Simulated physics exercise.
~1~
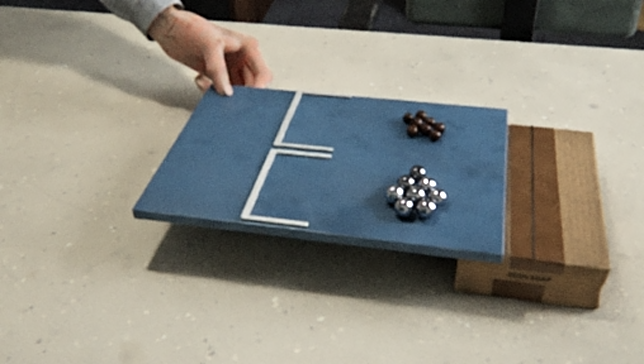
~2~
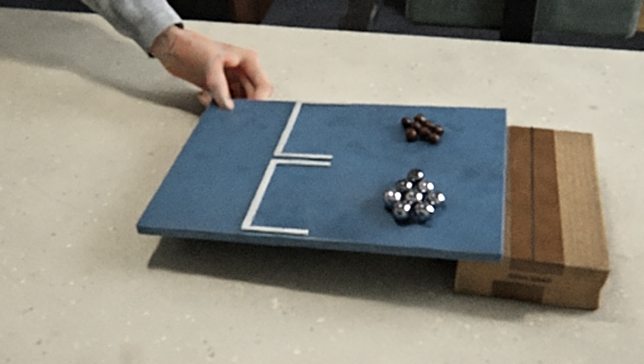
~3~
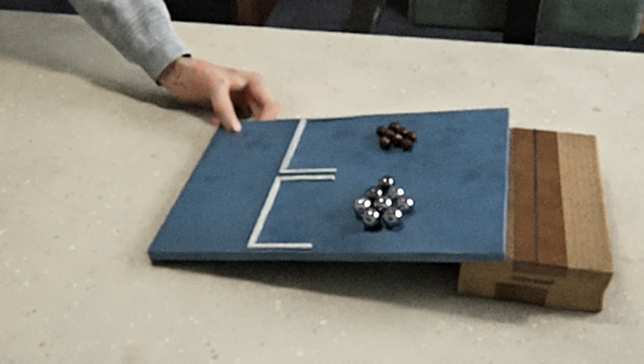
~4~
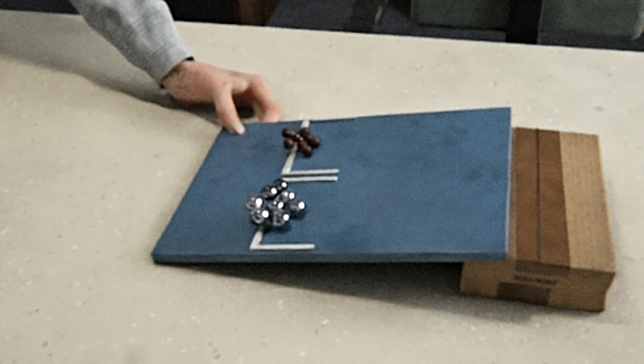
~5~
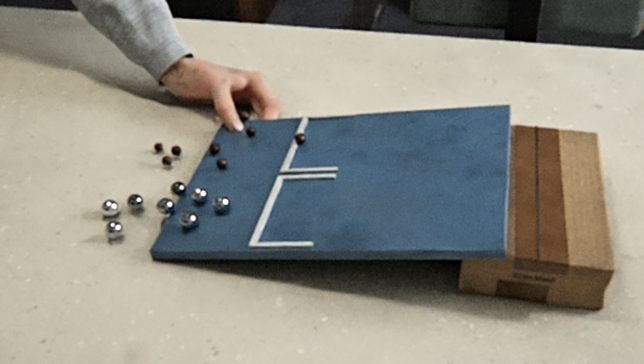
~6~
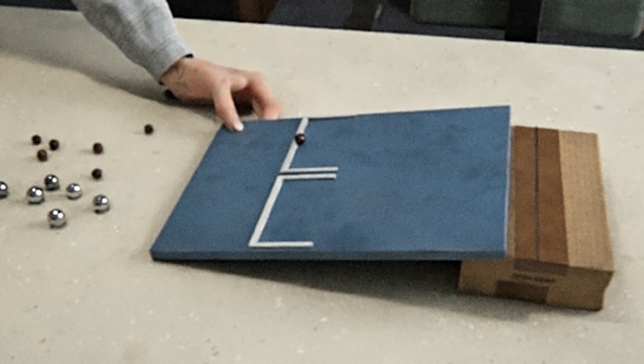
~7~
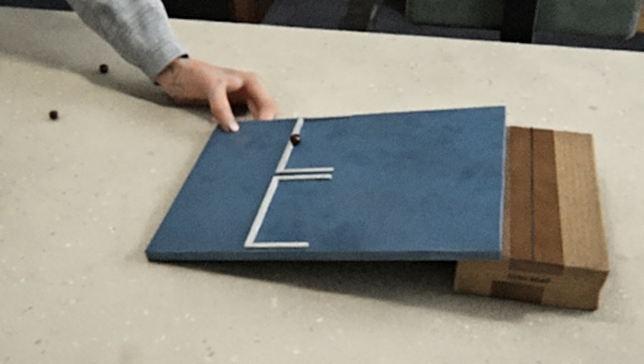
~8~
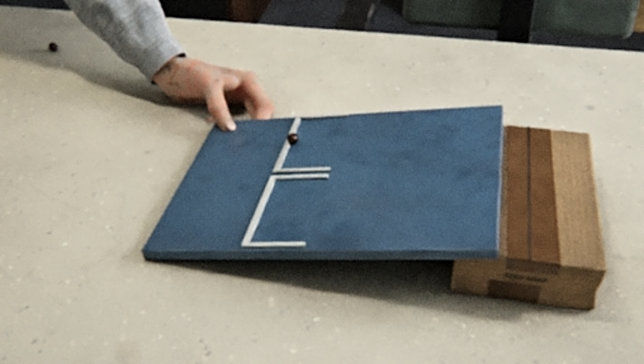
The video shows a hand lowering the left end of a blue board propped on a wooden box, tilting it so silver balls and smaller dark brown balls roll left over two white strips and off onto the table, leaving one brown ball resting at the farther strip.
